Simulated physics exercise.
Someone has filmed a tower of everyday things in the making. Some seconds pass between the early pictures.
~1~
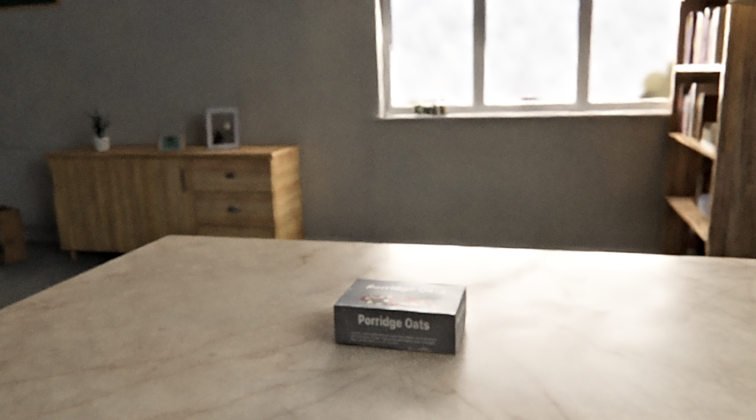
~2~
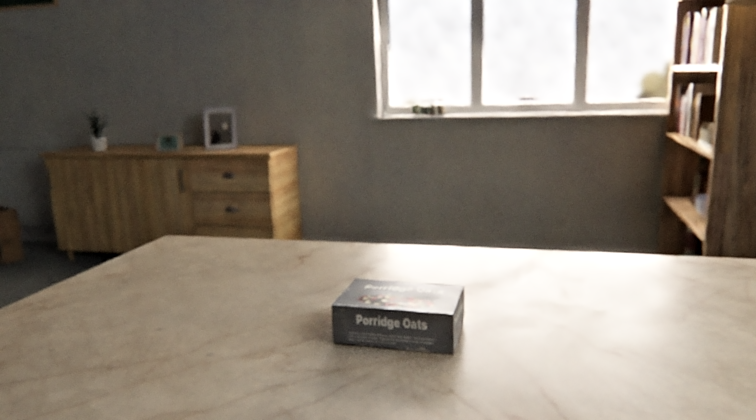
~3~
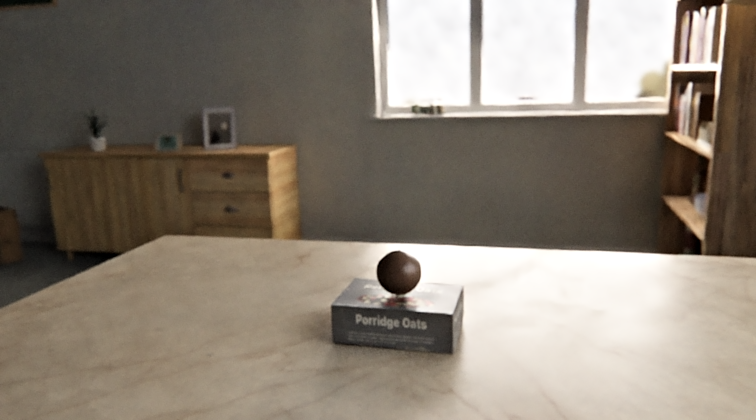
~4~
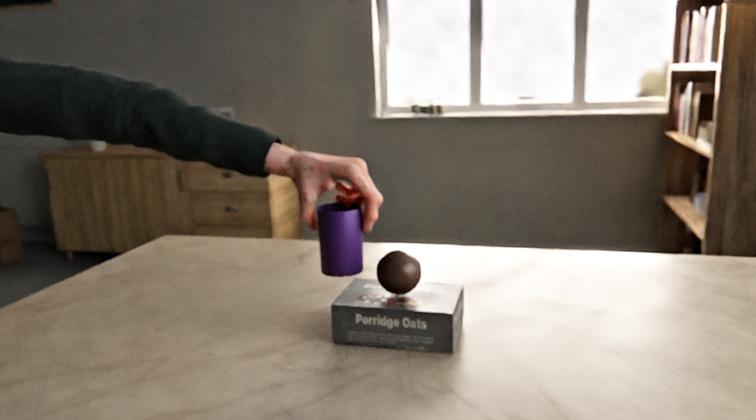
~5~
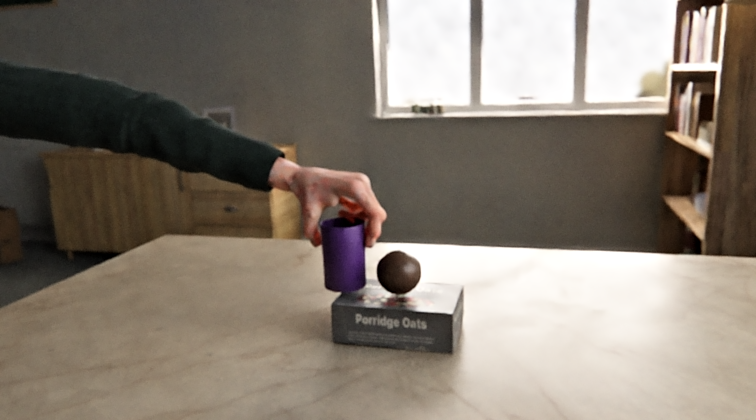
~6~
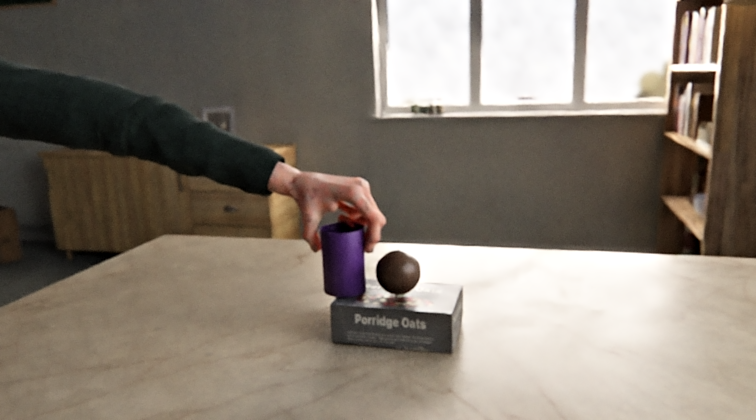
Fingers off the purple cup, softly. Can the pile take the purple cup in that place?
In the end the pile holds.
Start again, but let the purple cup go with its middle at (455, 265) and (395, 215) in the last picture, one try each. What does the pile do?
First, it holds; second, it comes apart.
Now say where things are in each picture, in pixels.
In the first picture, the last thing is not in view yet.
In the second picture, the last thing is not in view yet.
In the third picture, the last thing is not in view yet; brown onion (399, 271).
The fourth picture shows on its way; purple cup (341, 239); brown onion (399, 271).
The fifth picture shows on its way; purple cup (344, 254); brown onion (399, 271).
The sixth picture shows set down, still held; purple cup (344, 259); brown onion (398, 271).
Then, 0.20 s later than the last frame, all is still.
Then, 0.50 s later than the last frame, purple cup resting near (344, 259).
When it is over, all 3 as before. End places, in pixels of the last picture, purple cup near (344, 259). The pile keeps its balance.
